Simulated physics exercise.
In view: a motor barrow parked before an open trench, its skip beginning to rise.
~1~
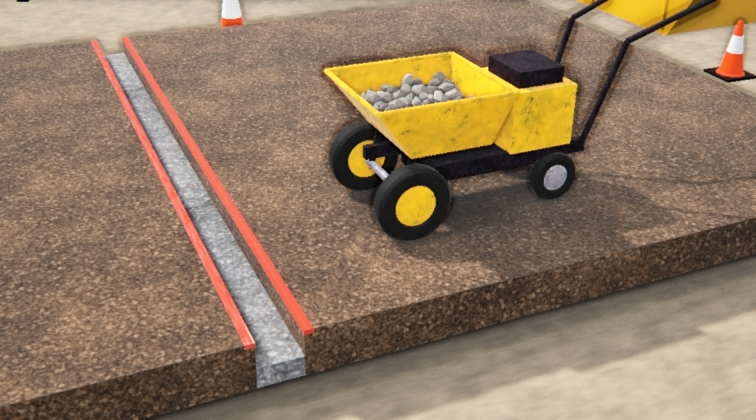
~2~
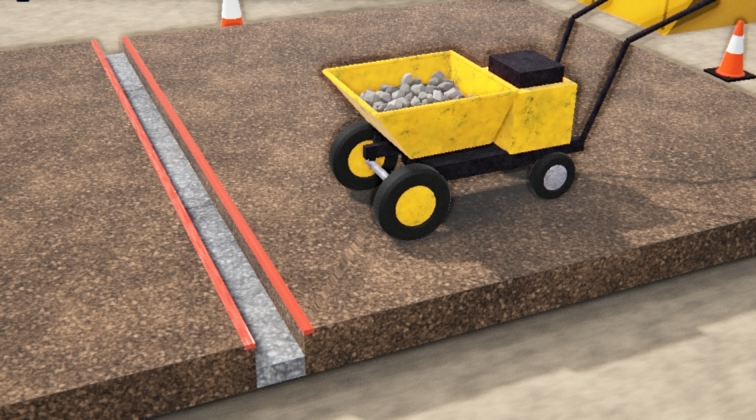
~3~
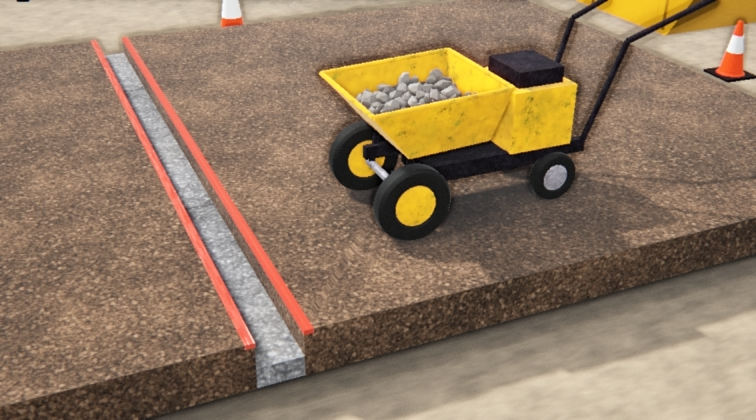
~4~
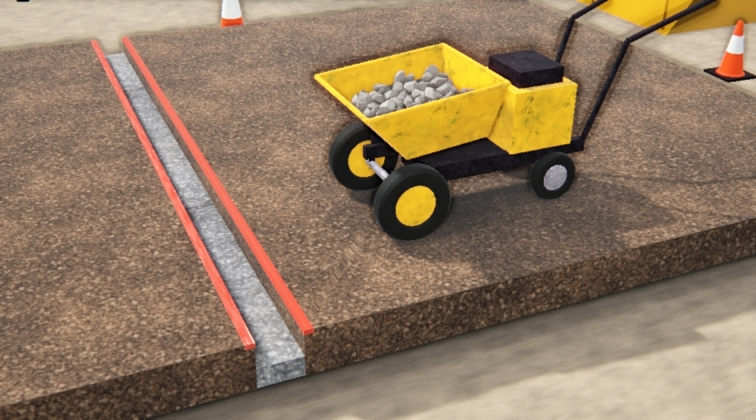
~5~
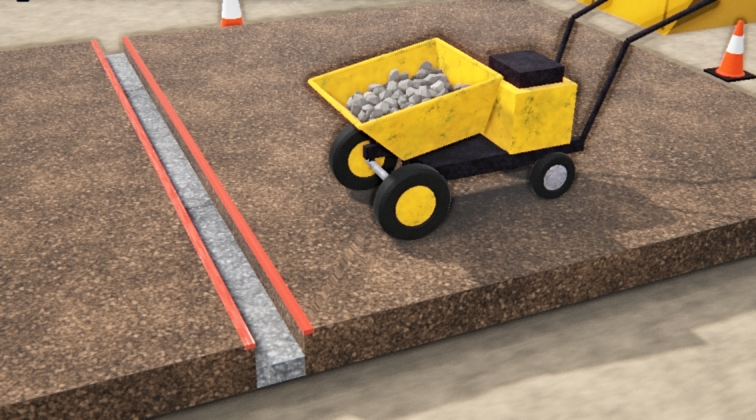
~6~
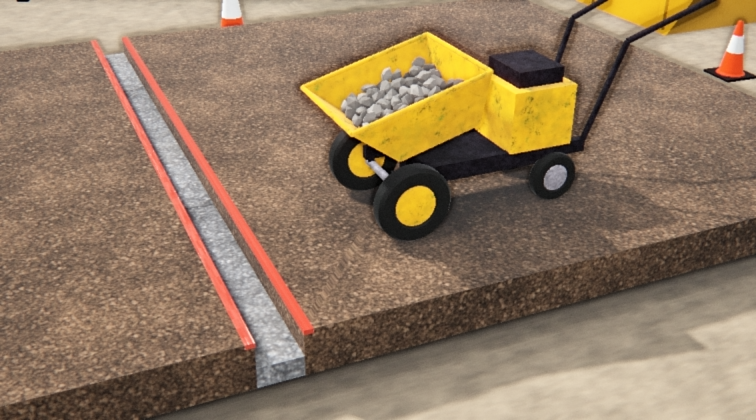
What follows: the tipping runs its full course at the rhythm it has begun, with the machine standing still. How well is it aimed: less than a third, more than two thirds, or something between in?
In the trench: From one third to two thirds.
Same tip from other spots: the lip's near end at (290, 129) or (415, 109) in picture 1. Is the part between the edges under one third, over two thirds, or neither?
At the first place under a third, at the second less than a third.
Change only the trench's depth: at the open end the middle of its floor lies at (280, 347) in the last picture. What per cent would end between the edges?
Roughly 30 in a hundred.
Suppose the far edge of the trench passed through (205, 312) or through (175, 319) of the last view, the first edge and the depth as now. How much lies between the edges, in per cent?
In turn 40 and 40 in a hundred.
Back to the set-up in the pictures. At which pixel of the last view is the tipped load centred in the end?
Close to (242, 244).
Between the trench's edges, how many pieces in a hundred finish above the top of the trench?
Close to 5 per cent.
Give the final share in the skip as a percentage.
About 20 per cent.
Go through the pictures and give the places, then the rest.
The first picture shows lip of the skip (379, 115), level; top of the load (428, 107), broken stones; first edge of the trench (286, 294); far edge (231, 307), the trench under half as wide as the skip, and about half as deep as wide.
The second picture shows lip of the skip (377, 116), level; top of the load (427, 107).
The third picture shows lip of the skip (374, 118), tipped barely; top of the load (441, 101).
The fourth picture shows lip of the skip (368, 122), tipped a little; top of the load (437, 99).
The fifth picture shows lip of the skip (361, 127), tipped a little; top of the load (439, 88).
The sixth picture shows lip of the skip (352, 134), tipped clearly; top of the load (431, 85); first edge of the trench (286, 294); far edge (231, 307).
Just after the last frame, skip tipped steeply; every one in the skip.
A moment on, skip tipped right over; almost all in the skip; just a few short of the trench.
Further on, skip tipped right over; roughly a third in the skip; roughly a third short of the trench; roughly a quarter in or heaped over the trench.
When it is over, skip tipped right over; roughly a quarter in the skip; roughly a third short of the trench; roughly half in or heaped over the trench; just a few beyond it.
